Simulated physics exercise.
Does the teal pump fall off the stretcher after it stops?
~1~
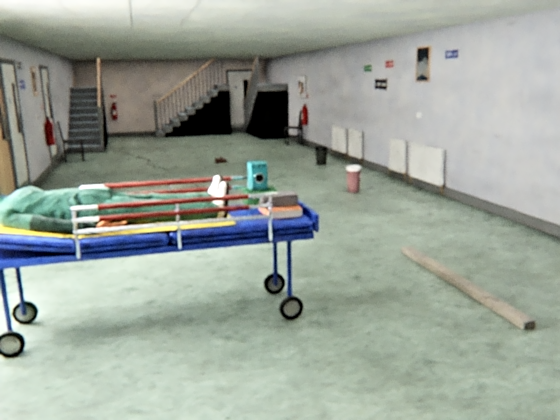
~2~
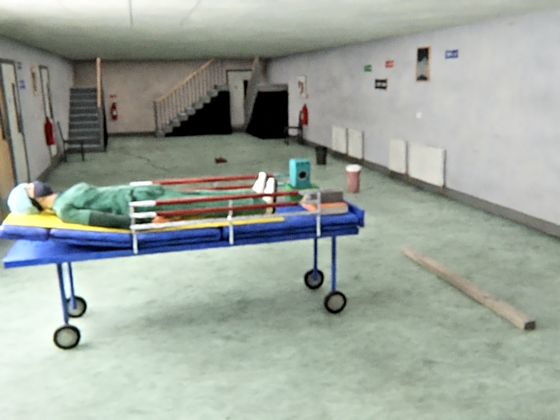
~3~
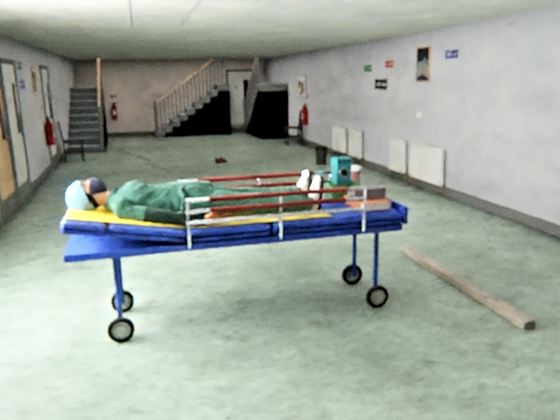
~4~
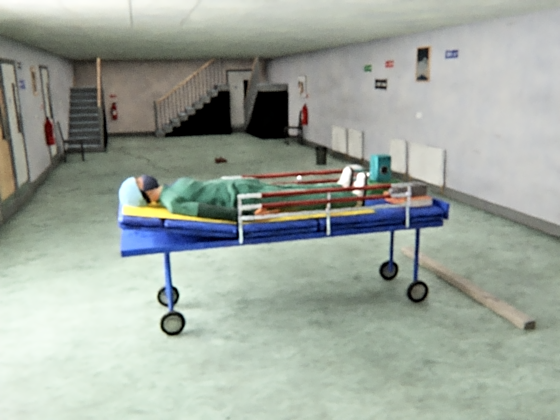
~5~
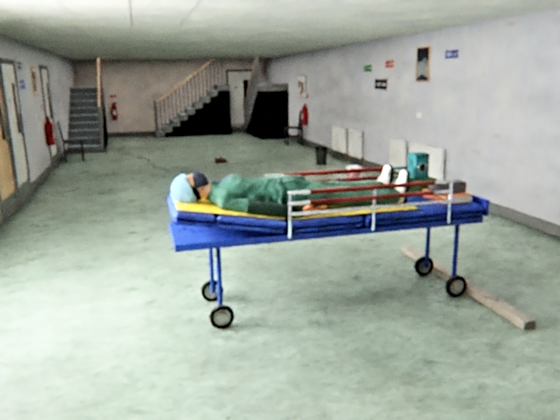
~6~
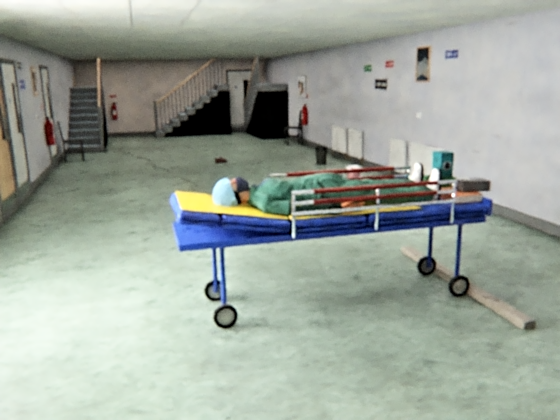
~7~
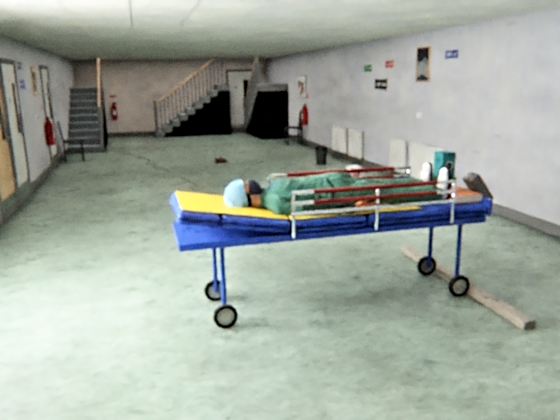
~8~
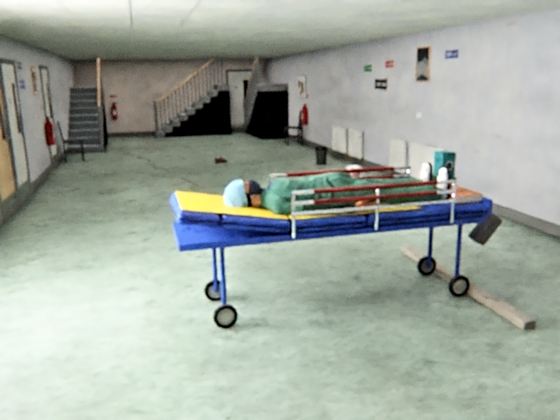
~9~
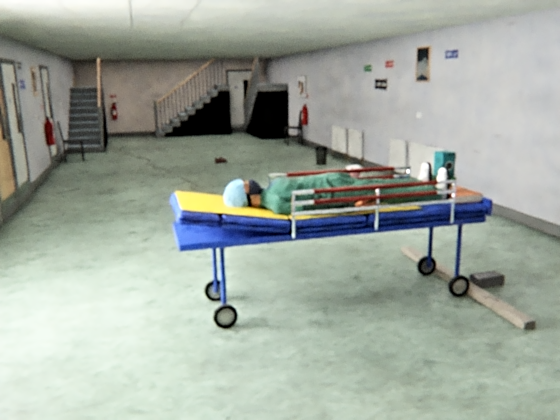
No, the teal pump stays upright on the foot end of the stretcher.
